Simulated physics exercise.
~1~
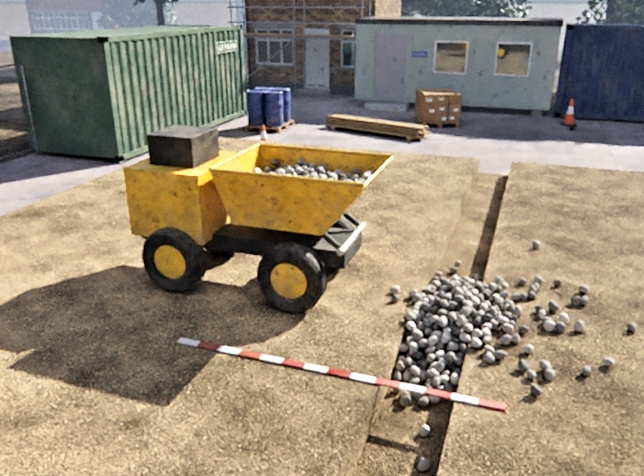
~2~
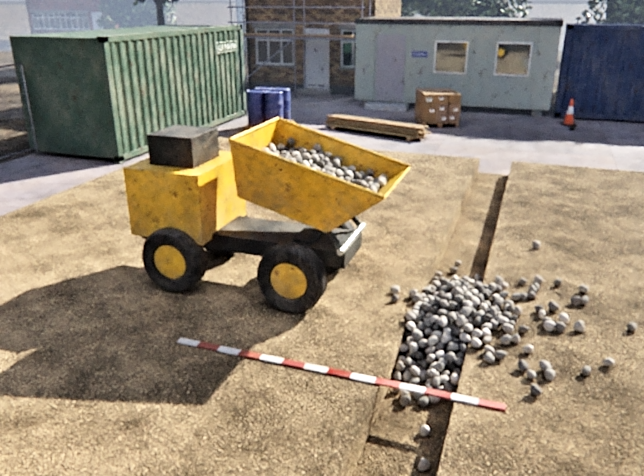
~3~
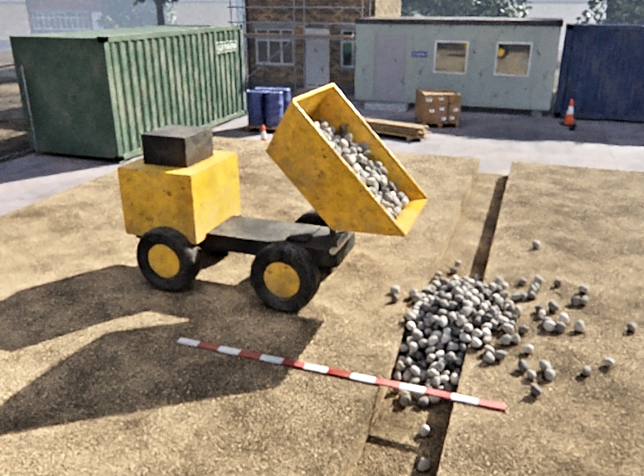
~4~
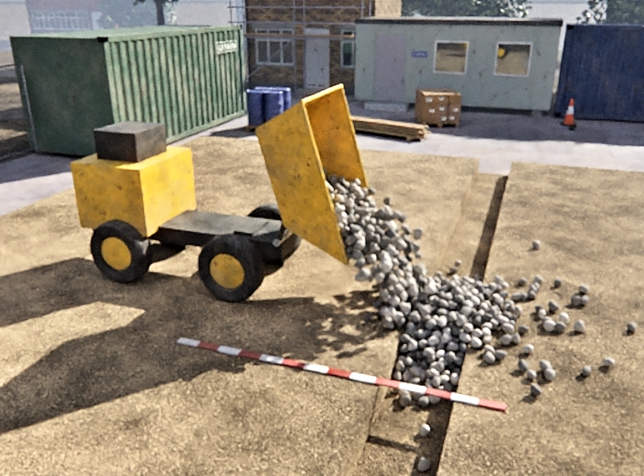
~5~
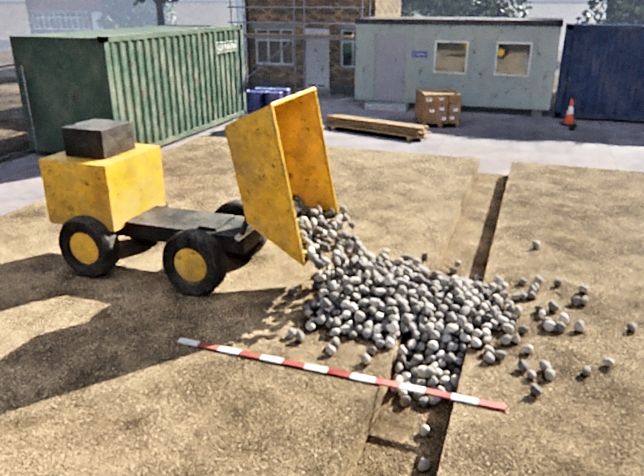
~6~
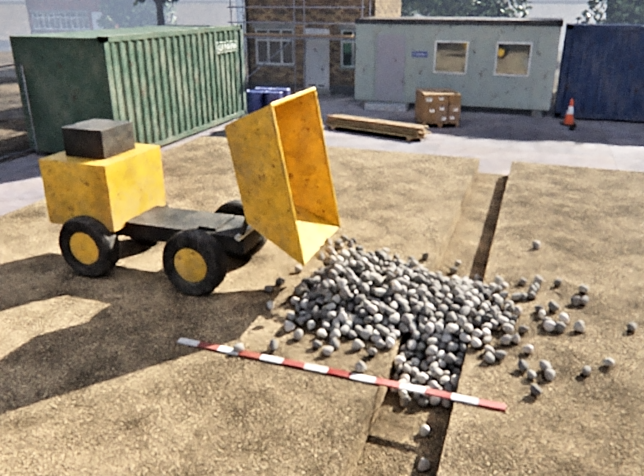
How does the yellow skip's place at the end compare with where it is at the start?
At the start the skip lies level on the dumper, nearer the trench. By the end it stands steeply tipped, a little further left and slightly higher in view.
